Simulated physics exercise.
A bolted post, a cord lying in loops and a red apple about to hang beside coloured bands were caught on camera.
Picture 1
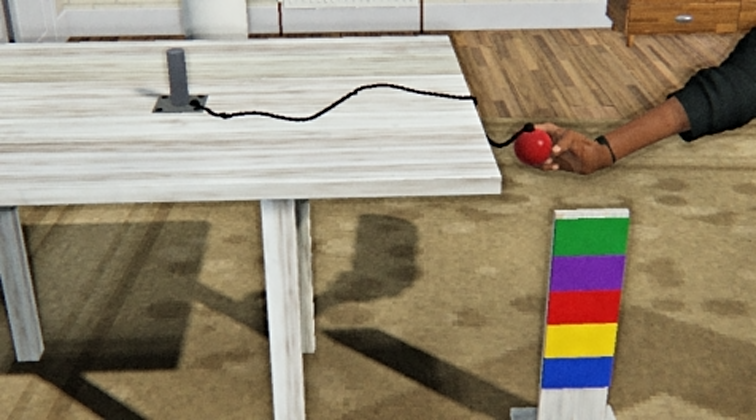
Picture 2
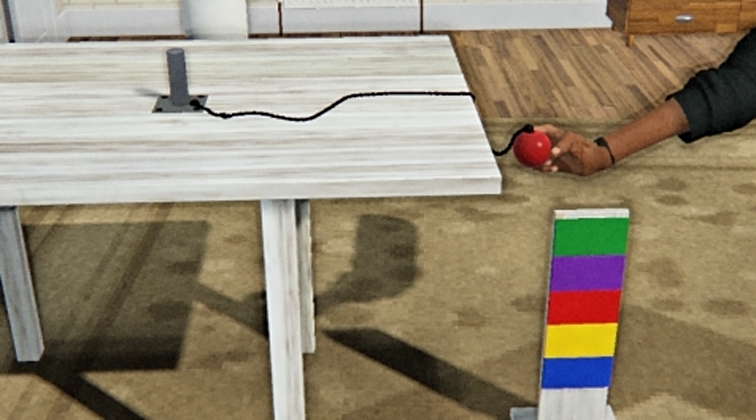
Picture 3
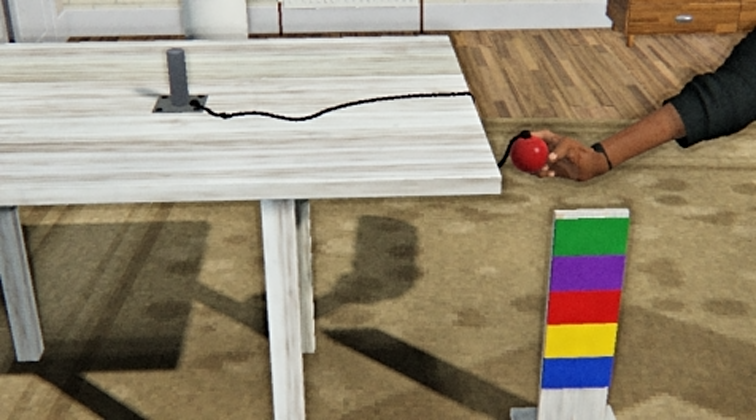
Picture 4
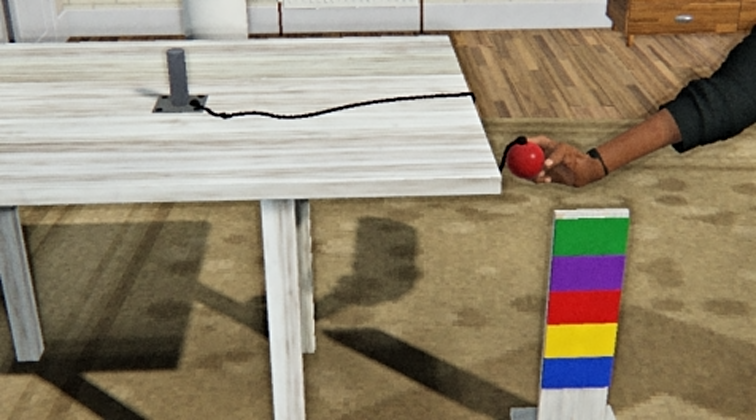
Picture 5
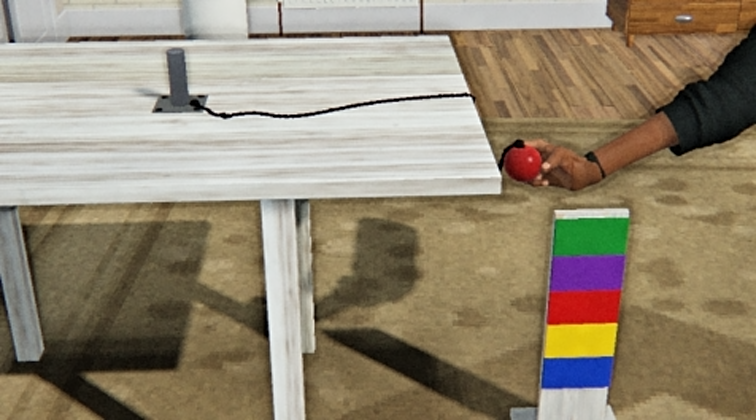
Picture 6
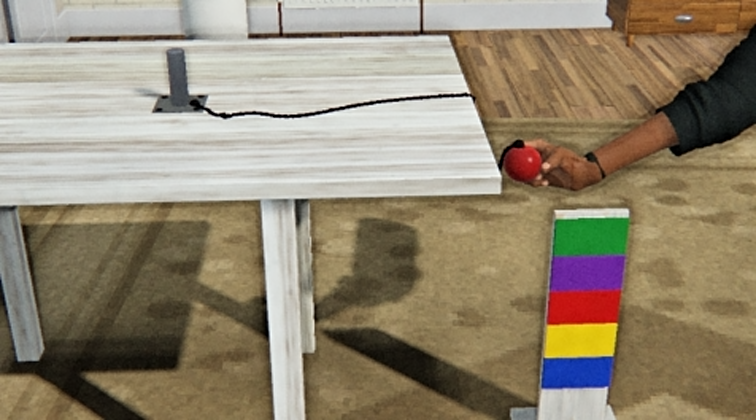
In a room with a patterned floor, a hand holds a red ball-like object just off the edge of a pale wooden table, tied to a black cord running from a small post, near a colour-banded board. The hand lowers slightly leftward while the cord's wavy bends flatten, then everything is nearly still.
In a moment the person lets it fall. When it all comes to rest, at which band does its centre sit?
At red.
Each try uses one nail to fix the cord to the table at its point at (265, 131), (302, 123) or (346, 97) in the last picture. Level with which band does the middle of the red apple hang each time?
First try purple, second try purple, third try green.
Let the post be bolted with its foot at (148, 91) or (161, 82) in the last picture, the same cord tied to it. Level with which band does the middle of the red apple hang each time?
Going case by case, it's purple and then purple.
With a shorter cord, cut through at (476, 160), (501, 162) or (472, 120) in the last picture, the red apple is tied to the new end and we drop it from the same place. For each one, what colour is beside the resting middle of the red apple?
Lab note - try 1: Green; try 2: Purple; try 3: Above them all.
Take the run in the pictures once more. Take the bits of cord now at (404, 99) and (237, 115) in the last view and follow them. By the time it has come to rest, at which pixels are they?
The first at (459, 104), the second at (283, 103).
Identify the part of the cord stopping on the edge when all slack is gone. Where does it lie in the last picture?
The point sits close to (418, 98).
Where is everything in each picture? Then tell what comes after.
Red apple (533, 147); green (592, 238); purple (588, 274); red (584, 309); yellow (581, 342); blue (577, 374), in the first frame.
Red apple (532, 149); cord through (219, 116) (277, 117) (338, 103) (416, 94) (476, 124), in the second frame.
Red apple (529, 154), in the third frame.
Red apple (525, 160); cord through (219, 116) (277, 117) (356, 105) (442, 96) (476, 149), in the fourth frame.
Red apple (523, 164), in the fifth frame.
Red apple (522, 164); cord through (219, 116) (278, 116) (359, 106) (445, 96) (475, 152), in the sixth frame.
Early on, apple near (484, 278); level with purple.
Midway, apple near (445, 301); level with red.
Finally, apple near (468, 306); level with red. At red.
